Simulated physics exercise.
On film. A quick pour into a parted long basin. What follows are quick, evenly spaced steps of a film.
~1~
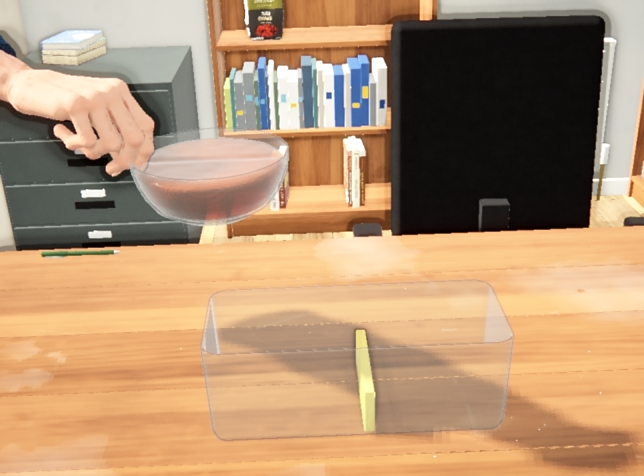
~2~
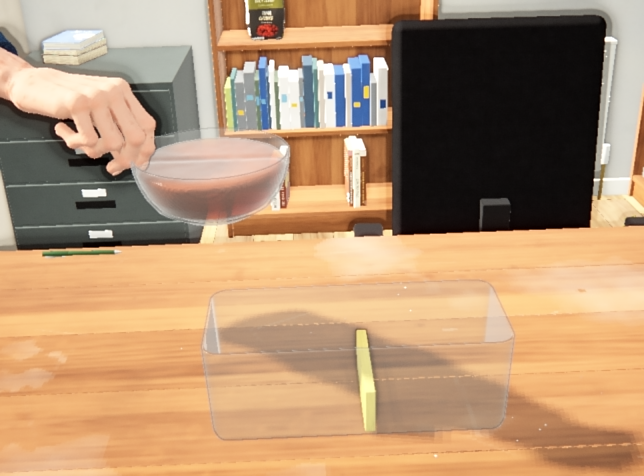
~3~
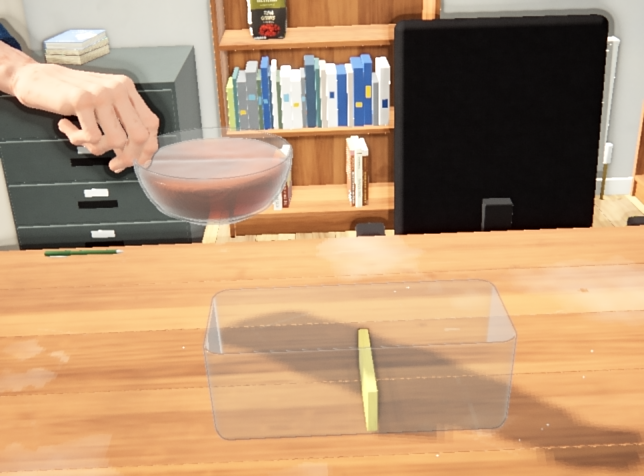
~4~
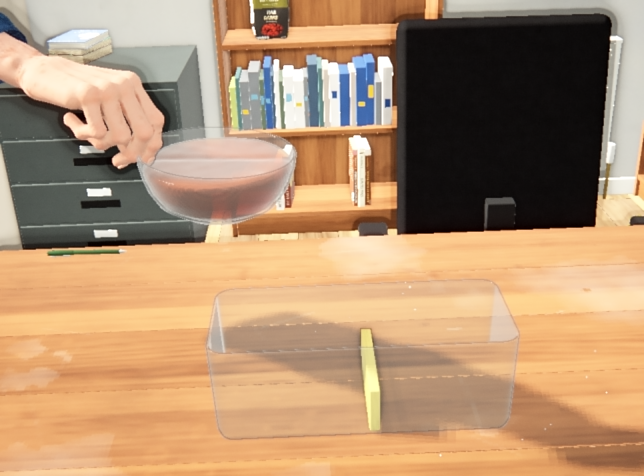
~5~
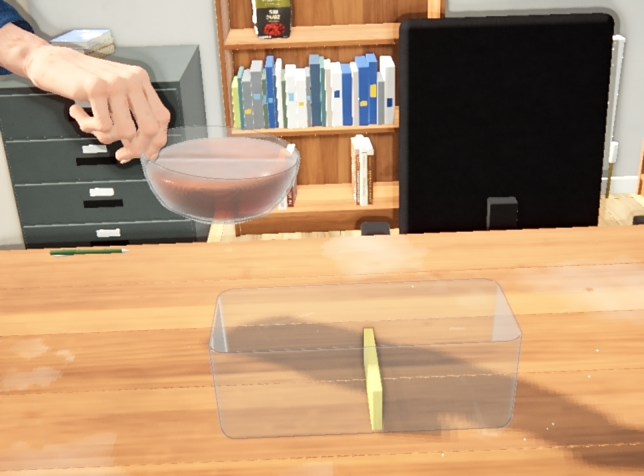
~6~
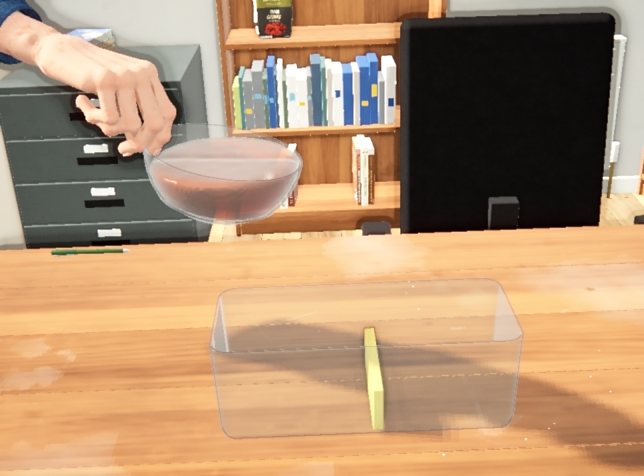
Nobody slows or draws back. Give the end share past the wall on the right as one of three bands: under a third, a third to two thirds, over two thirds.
The end share is a third to two thirds.
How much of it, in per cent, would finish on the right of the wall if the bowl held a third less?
Something like 20 per cent, give or take.
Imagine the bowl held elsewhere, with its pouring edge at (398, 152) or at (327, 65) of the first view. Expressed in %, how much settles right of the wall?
First try: About 90 %; second try: About 85 %.
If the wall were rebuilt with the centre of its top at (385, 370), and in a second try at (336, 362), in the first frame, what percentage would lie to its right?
Note: Roughly 20 % in case one, 75 % in case two.
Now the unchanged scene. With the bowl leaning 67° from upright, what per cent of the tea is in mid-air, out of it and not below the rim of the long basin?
It's close to 40 per cent.
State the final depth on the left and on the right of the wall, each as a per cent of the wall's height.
Left 30 per cent, right 30.
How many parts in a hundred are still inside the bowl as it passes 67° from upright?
Around 30 in a hundred.
A moment on, the bowl is tipped part way and 32 per cent is still to pour, 8 is left of the wall and 19 right of it.
Next, the bowl is tipped right over and 0 per cent is still to pour, 47 is left of the wall and 47 right of it.
Then the bowl is tipped right over and 0 per cent is still to pour, 51 is left of the wall and 48 right of it.
Later the bowl is tipped right over and 0 per cent is still to pour, 51 is left of the wall and 48 right of it.
In the end 51 per cent lies left of the wall, 48 right of it and 1 outside.
